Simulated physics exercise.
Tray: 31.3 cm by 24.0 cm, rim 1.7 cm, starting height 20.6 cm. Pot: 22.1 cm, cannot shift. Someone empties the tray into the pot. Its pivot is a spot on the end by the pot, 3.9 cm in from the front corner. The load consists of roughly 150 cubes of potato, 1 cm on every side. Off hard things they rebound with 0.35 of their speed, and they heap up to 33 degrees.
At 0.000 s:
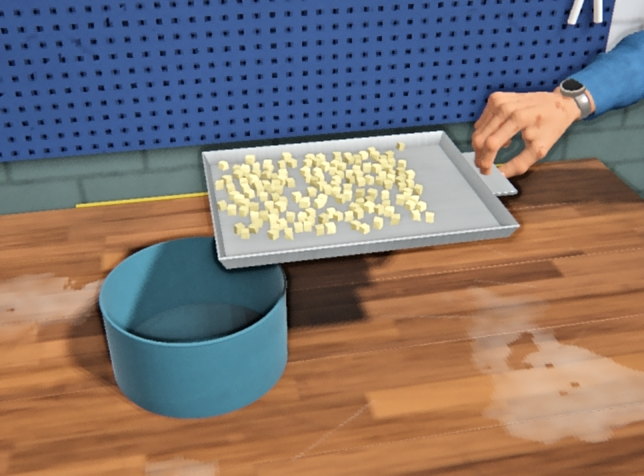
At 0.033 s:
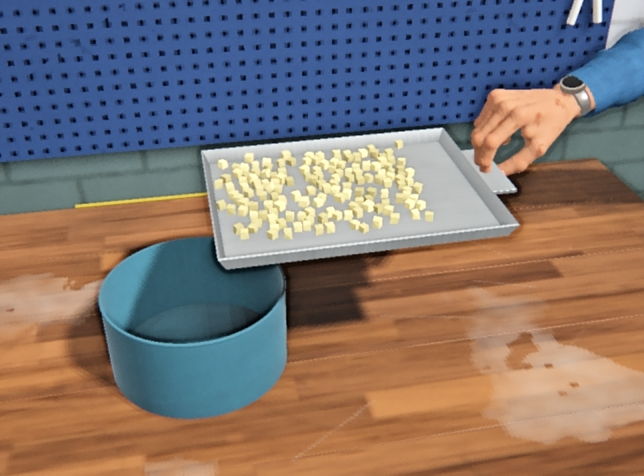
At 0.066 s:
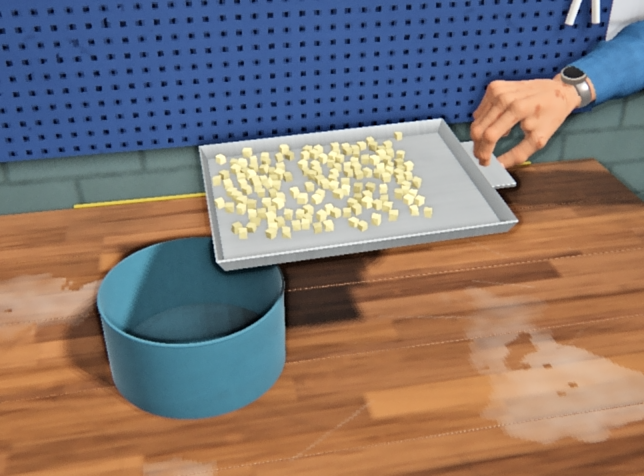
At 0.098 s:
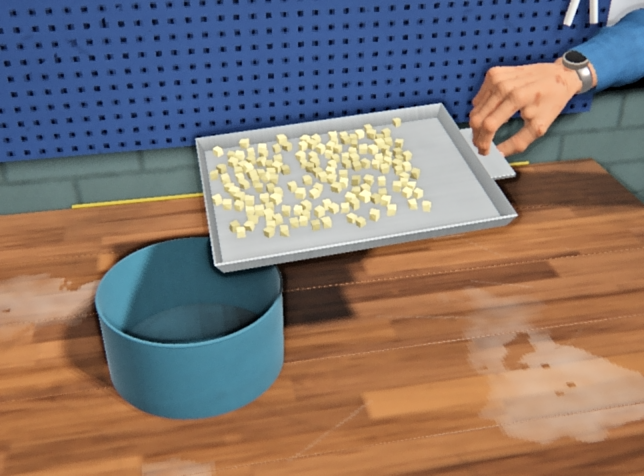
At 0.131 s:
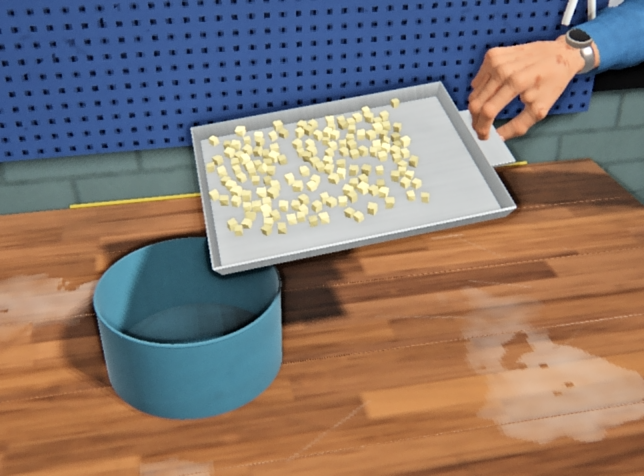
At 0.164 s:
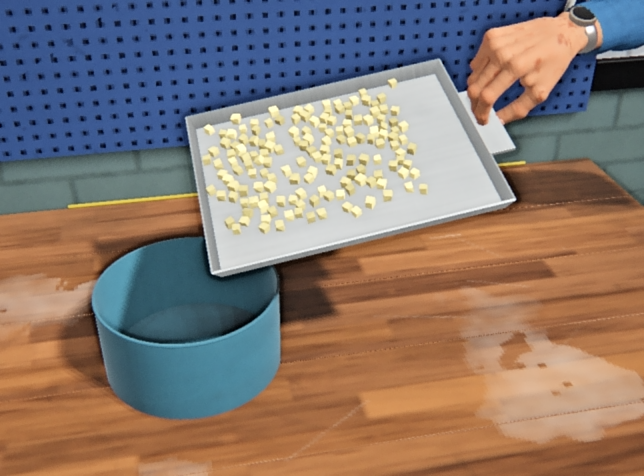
At the start, a hand at the right holds a gray tray of small pale yellow cubes nearly level above a wooden counter, beside a blue pot. The hand then raises the tray's right side, slowly at first and then more steeply, while the cubes stay scattered across it and the pot stays empty.
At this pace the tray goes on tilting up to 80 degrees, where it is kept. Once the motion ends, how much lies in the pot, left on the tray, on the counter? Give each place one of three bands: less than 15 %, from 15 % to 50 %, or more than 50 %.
At the end, pot: Not much; left on the tray: Not much; counter: Over half.
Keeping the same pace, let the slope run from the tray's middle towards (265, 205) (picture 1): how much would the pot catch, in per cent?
Around 65 percent of them.
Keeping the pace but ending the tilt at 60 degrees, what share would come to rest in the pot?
In that case, near 0 percent.
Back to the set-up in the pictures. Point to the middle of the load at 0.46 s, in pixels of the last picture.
My estimate is roughly (271, 174).
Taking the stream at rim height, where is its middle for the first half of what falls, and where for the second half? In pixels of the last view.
Around (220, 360), then (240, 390).
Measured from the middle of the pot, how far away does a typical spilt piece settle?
Distance: Around 22 cm.
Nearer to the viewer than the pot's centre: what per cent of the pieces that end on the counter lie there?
Roughly 100 per cent.
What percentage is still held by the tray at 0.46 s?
It comes to near 100 per cent.
After 0.34 s, tilt 51 degrees; the tray holds 100 %, the pot 0 %.
After 0.46 s, tilt 73 degrees; the tray holds 100 %, the pot 0 %.
Then, at 0.71 s, tilt 80 degrees; the tray holds 0 %, the pot 0 %.
At rest (1.8 s), pot 0 %, tray 0 %, counter 100 %.
